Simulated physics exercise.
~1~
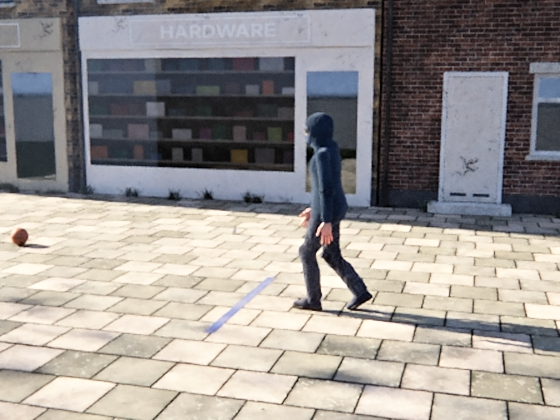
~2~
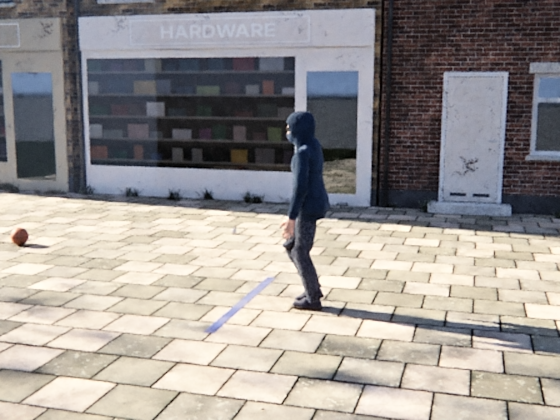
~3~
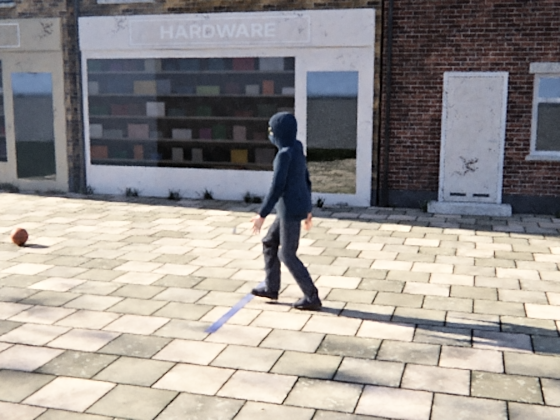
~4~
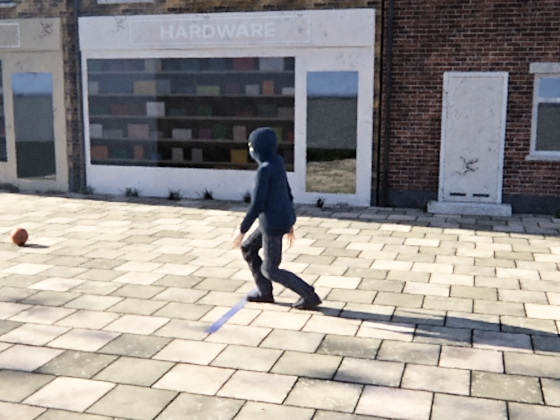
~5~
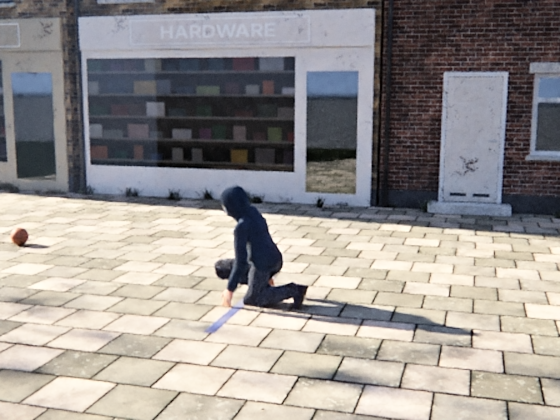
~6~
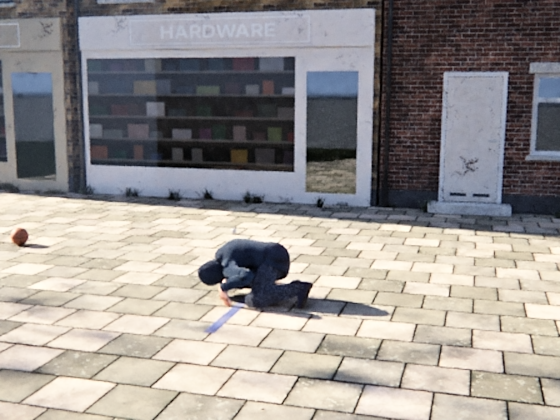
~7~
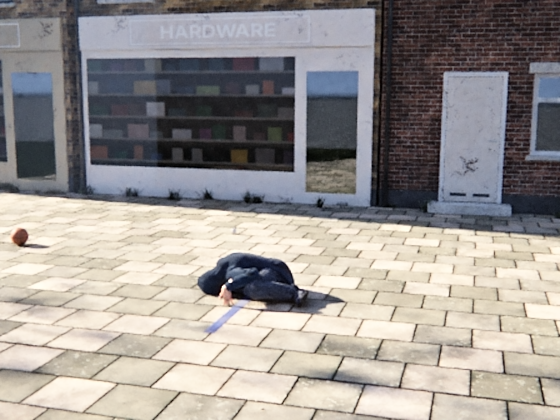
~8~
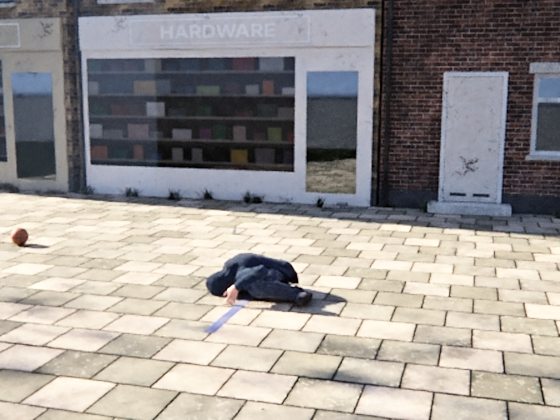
The clip shows a hooded person in dark clothes walking left across a paved square past a hardware shop toward a strip of blue tape, then sinking to the knees, folding forward and ending slumped low, head across the tape and hips short of it.
